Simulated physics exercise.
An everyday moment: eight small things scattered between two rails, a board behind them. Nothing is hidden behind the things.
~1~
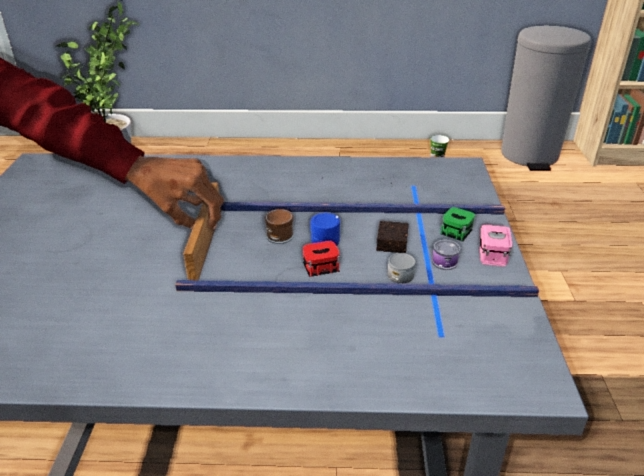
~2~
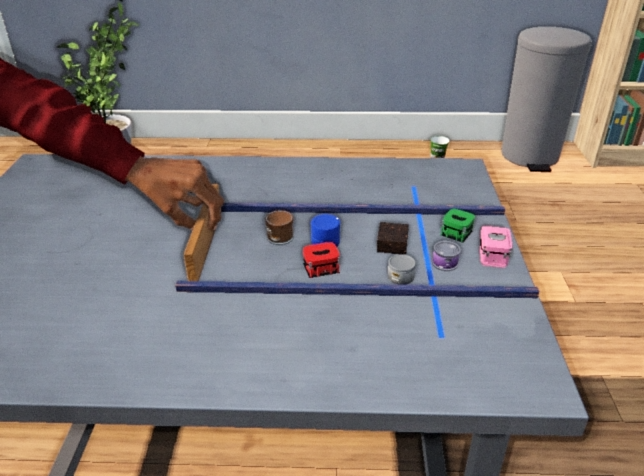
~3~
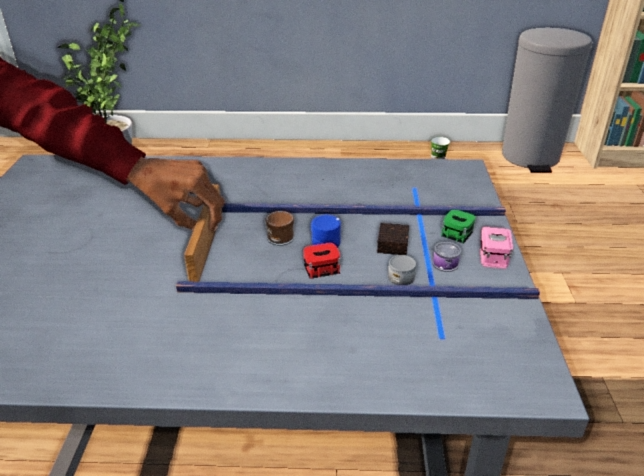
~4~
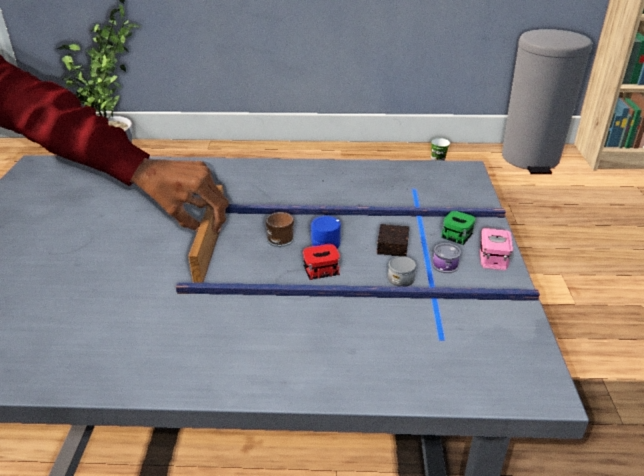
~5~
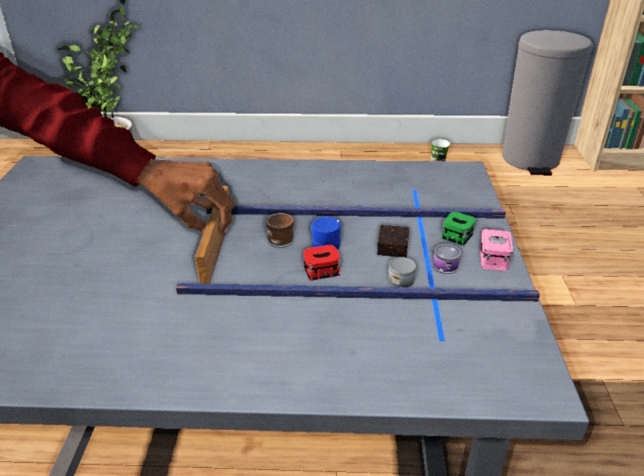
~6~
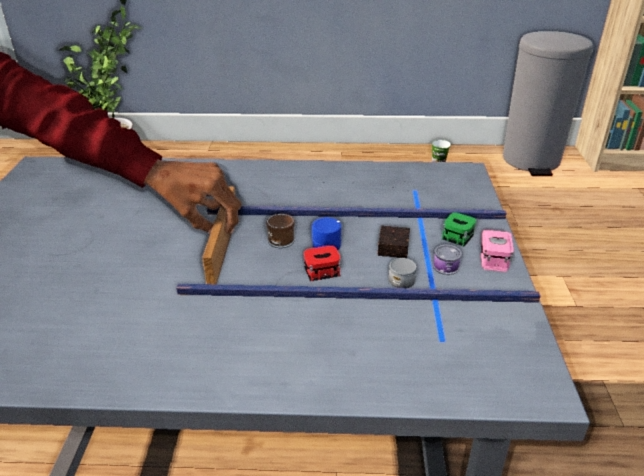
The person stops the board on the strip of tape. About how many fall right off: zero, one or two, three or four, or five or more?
As it turns out, the number that fall off is zero.
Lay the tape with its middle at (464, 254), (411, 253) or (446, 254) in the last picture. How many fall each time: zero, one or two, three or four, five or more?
The falls would be one or two; none; not one.
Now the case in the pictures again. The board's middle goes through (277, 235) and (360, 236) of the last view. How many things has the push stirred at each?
First 1, then 5.
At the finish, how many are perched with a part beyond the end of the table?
The number is 0.
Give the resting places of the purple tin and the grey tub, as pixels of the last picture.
About (475, 263), and the other about (480, 279).
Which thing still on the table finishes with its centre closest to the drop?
It is the pink case.
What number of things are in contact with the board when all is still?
3 of them.
Soon after, none off yet; pink case at rest near (496, 251); green case at rest near (459, 229); purple tin at rest near (447, 260).
After that, none off yet; pink case at rest near (496, 251); green case moving near (461, 228); purple tin at rest near (451, 261).
In the end, the number that fall off is zero.
